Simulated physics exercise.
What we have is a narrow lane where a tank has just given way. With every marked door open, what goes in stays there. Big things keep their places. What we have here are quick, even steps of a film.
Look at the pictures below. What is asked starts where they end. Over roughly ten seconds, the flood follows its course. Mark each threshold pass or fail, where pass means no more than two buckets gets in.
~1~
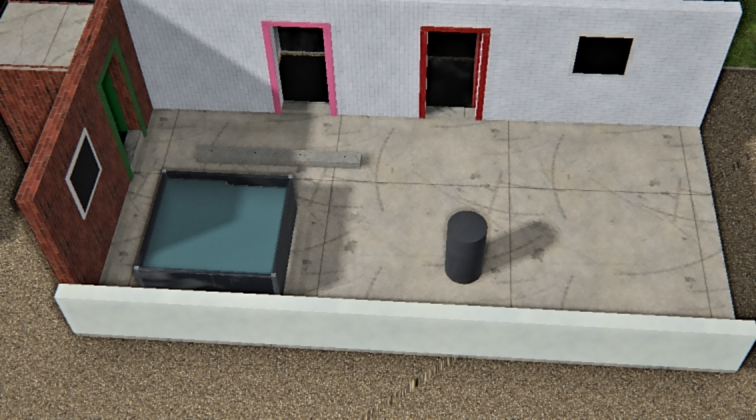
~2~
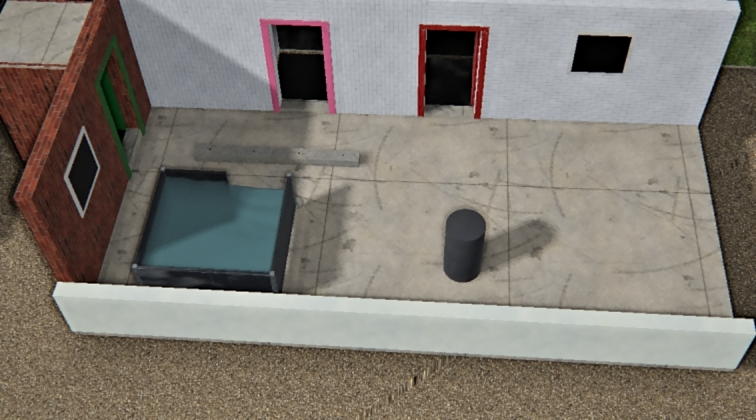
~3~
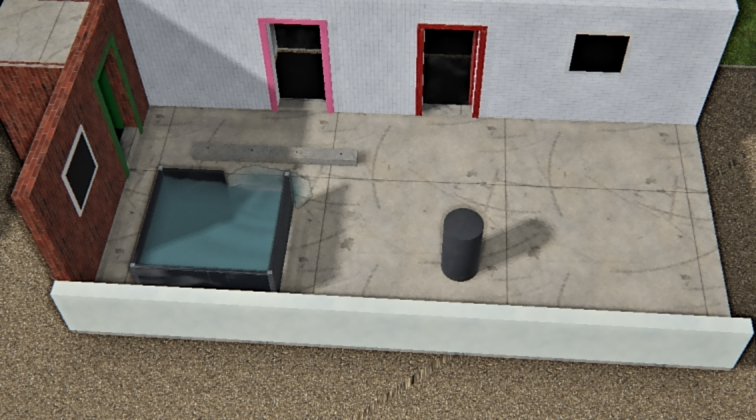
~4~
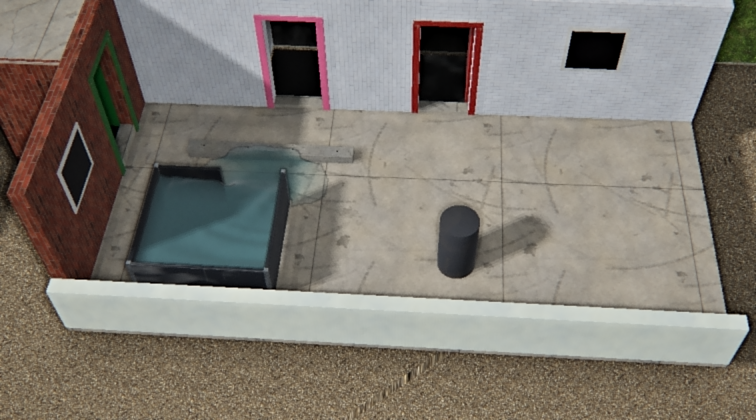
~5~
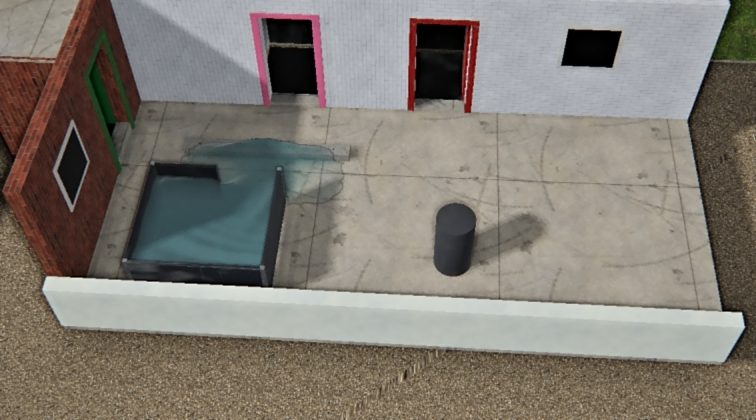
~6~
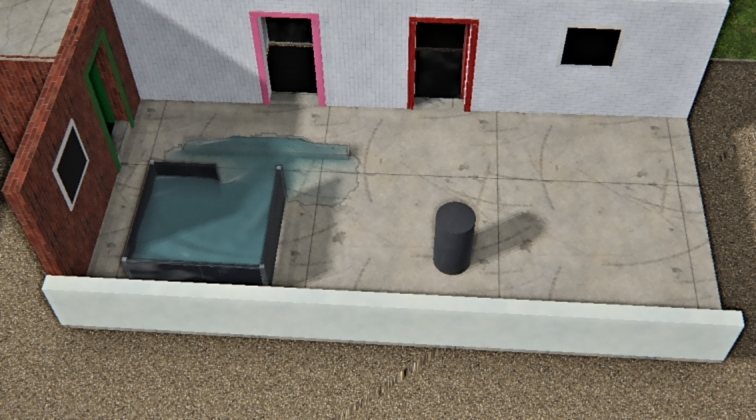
Red door - pass; green door - pass; pink door - fail.
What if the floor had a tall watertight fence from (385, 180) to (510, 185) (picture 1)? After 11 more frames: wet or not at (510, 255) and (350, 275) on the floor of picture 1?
Spared and spared, in that order.
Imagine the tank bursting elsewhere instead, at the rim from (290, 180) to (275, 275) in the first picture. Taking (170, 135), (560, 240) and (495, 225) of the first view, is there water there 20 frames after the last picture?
Respectively: Parched, drenched and drenched.
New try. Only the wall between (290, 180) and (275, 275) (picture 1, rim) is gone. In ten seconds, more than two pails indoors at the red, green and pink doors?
At the doors, red crosses the line, green never reaches it and pink never reaches it.
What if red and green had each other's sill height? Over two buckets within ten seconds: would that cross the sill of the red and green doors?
So the red door comes in under the cap, and the green door breaks the cap.
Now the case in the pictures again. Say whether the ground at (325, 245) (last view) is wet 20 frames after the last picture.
At that place: Free of water.
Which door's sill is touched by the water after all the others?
It is the red one.
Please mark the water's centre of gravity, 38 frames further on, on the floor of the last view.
The spot I would choose is (290, 208).
A moment on, water covers 25 % of the floor; the red door not reached, the green door wet at the sill, nothing in, the pink door under two buckets in.
Next, water covers 45 % of the floor; the red door wet at the sill, nothing in, the green door wet at the sill, nothing in, the pink door far over two buckets in.
Then, water covers 70 % of the floor; the red door under two buckets in, the green door wet at the sill, nothing in, the pink door far over two buckets in.
Later, water covers 90 % of the floor; the red door under two buckets in, the green door wet at the sill, nothing in, the pink door far over two buckets in.
In the end, water covers 95 % of the floor; the red door under two buckets in, the green door wet at the sill, nothing in, the pink door far over two buckets in.
